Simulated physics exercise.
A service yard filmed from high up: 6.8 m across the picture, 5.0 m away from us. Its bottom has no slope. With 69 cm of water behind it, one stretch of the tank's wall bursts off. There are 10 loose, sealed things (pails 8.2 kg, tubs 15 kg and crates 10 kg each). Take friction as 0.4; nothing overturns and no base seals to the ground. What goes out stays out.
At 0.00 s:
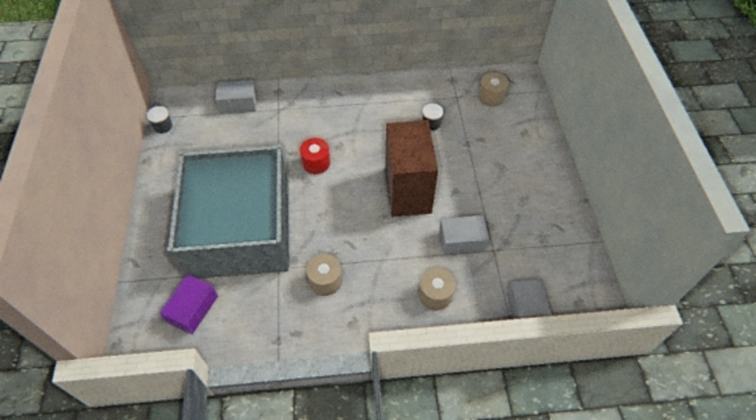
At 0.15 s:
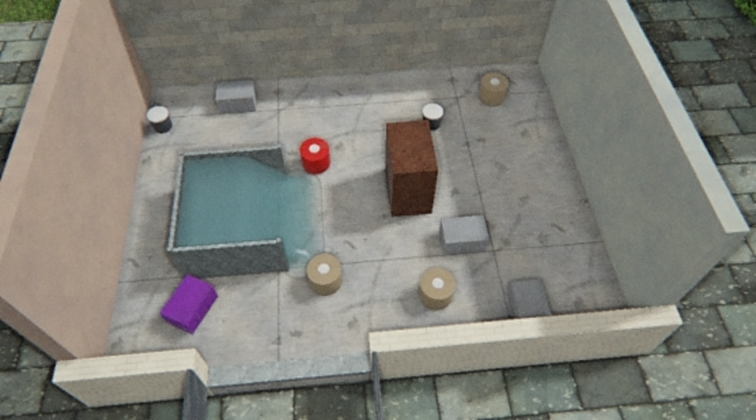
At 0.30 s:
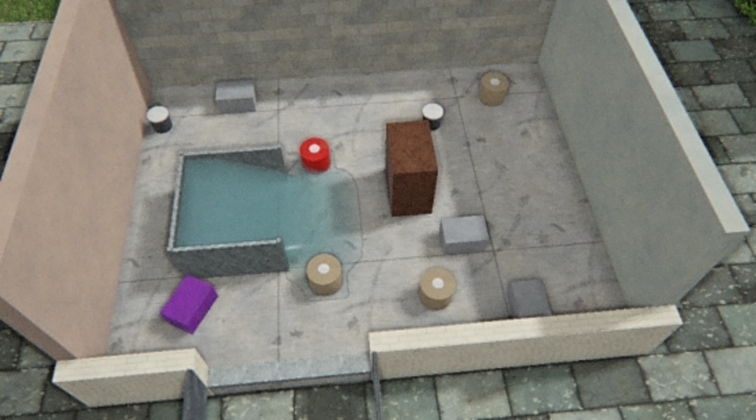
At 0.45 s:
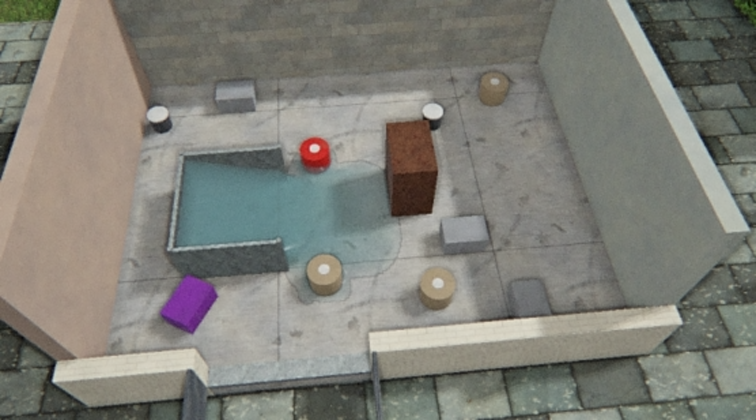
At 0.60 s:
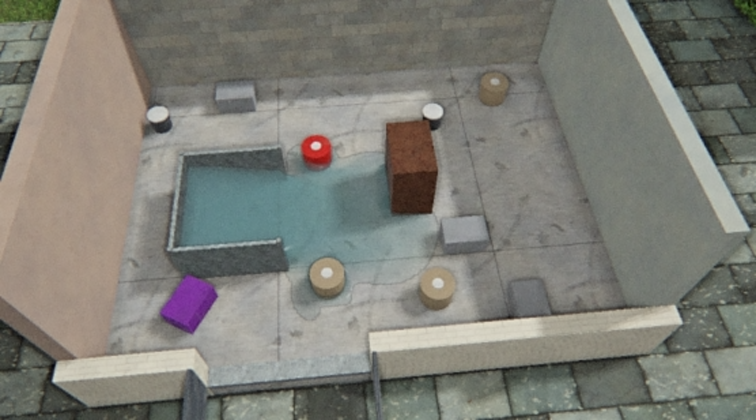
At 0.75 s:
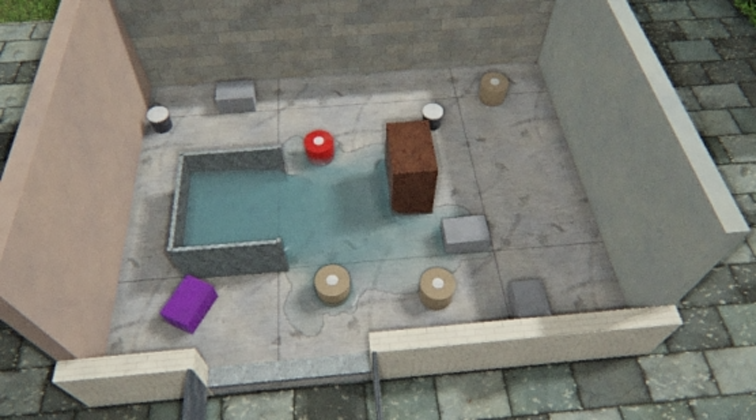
The clip shows a walled yard from above as the right side of a water-filled tank gives way and water spreads rightward across the floor, around a brown block, slightly shifting the red tub and a tan tub nearby.
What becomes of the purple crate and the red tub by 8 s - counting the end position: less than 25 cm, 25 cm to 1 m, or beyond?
Purple crate barely shifts; red tub moves a short way.
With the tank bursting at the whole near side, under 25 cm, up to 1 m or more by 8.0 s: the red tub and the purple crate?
Then the red tub stays put, the purple crate gets carried off.
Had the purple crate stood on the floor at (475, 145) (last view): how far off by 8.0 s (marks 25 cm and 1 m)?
It gets carried off.
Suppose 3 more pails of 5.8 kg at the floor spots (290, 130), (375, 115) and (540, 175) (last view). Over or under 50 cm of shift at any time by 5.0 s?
In turn: Less, past it, more.
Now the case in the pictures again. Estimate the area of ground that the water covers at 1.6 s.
About 17 m2.
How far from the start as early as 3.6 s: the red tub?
About 60 cm.
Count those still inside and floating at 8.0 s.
At that moment 2.
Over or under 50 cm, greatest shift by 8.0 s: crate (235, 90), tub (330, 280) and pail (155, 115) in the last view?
In turn: Less, over, short of it.
After 1.6 s the purple crate is near (187, 299), 0.0 m from its start, aground; the red tub is near (325, 123), 0.5 m from its start, aground; 0 of 10 are out; 0 afloat.
After 3.6 s the purple crate is near (187, 299), 0.0 m from its start, aground; the red tub is near (321, 119), 0.6 m from its start, aground; 0 of 10 are out; 2 afloat.
After 5.6 s the purple crate is near (187, 299), 0.0 m from its start, aground; the red tub is near (321, 119), 0.6 m from its start, aground; 0 of 10 are out; 3 afloat.
After 8.0 s the purple crate is near (187, 299), 0.0 m from its start, aground; the red tub is near (320, 119), 0.6 m from its start, aground; 0 of 10 are out; 2 afloat.
